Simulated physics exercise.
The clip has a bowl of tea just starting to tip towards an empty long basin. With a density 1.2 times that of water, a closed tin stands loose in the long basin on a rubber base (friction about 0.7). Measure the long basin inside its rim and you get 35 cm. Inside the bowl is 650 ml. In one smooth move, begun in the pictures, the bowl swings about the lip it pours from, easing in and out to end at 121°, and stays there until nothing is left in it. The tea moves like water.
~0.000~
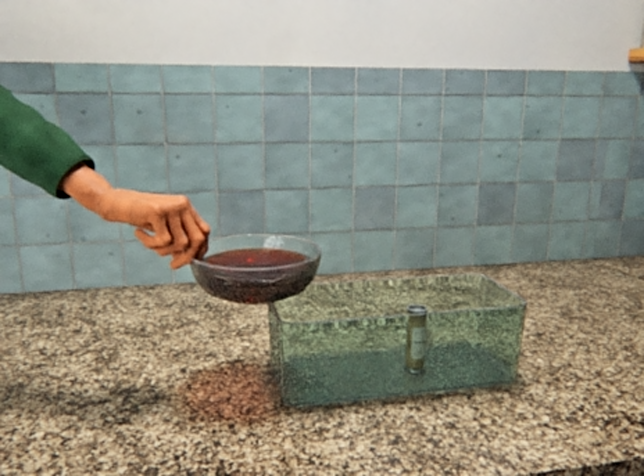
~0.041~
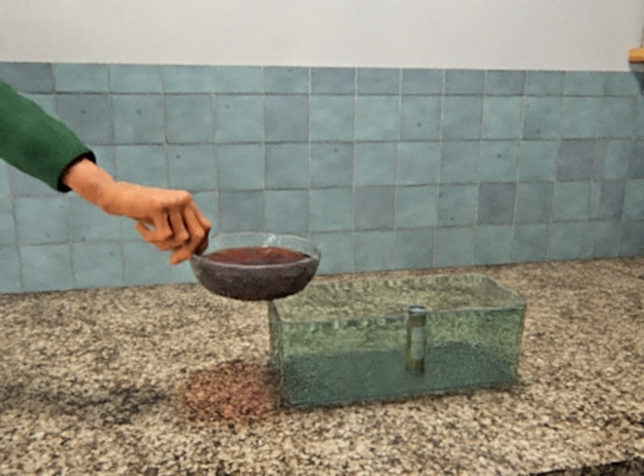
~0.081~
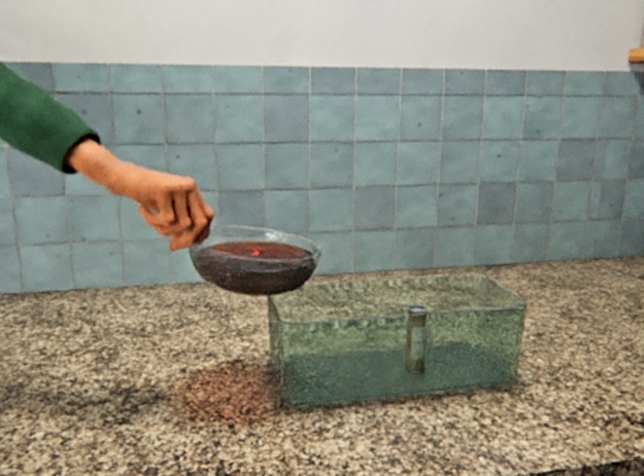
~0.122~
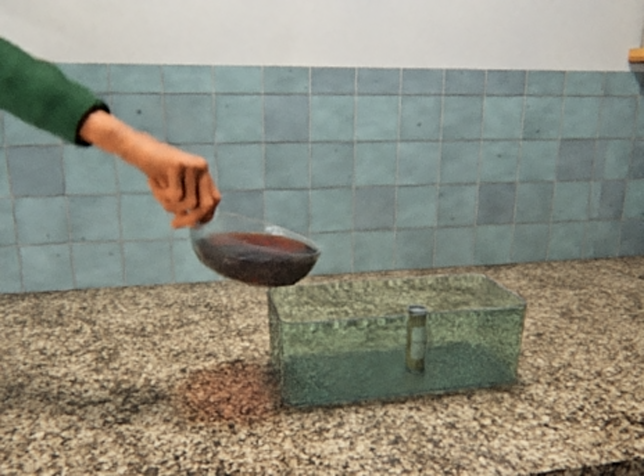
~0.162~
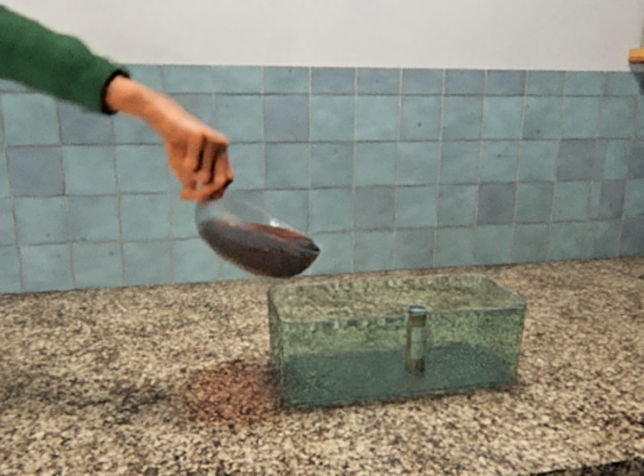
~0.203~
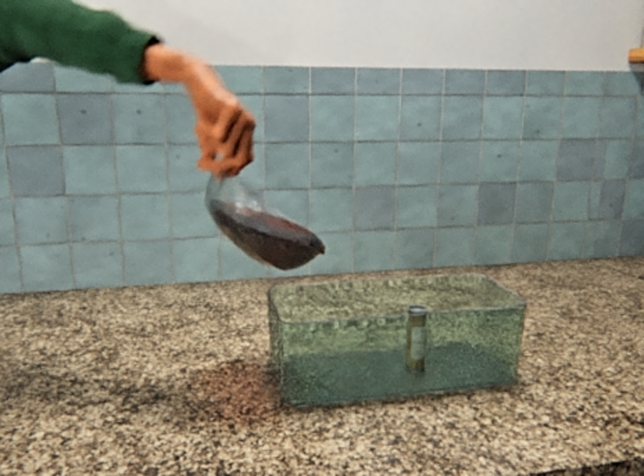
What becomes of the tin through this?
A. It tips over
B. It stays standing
A.
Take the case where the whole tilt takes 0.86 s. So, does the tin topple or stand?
After the tilt, the tin has tipped over.
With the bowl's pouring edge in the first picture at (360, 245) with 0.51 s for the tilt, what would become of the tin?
After that, the tin stays vertical.
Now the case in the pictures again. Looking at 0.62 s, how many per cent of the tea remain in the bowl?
I'd estimate some 0 per cent.
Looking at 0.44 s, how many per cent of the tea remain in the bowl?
Remaining: Near 6 % of the total.
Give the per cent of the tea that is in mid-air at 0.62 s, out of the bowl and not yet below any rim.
Roughly 2 %.
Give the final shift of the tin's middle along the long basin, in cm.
It finishes around 8.0 cm from where it began.
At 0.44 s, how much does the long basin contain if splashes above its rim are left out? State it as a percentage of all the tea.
The basin holds roughly 28 in a hundred parts at that moment.
After 0.44 s the tilt is 116° and 6 per cent is still to pour; the tin stands where it began.
After 0.62 s the tilt is 121° and 0 per cent is still to pour; the tin lies on its side.
After 0.81 s the tilt is 121° and 0 per cent is still to pour; the tin lies on its side.
After 1.01 s the tilt is 121° and 0 per cent is still to pour; the tin lies on its side.
In the end the tin lies on its side.
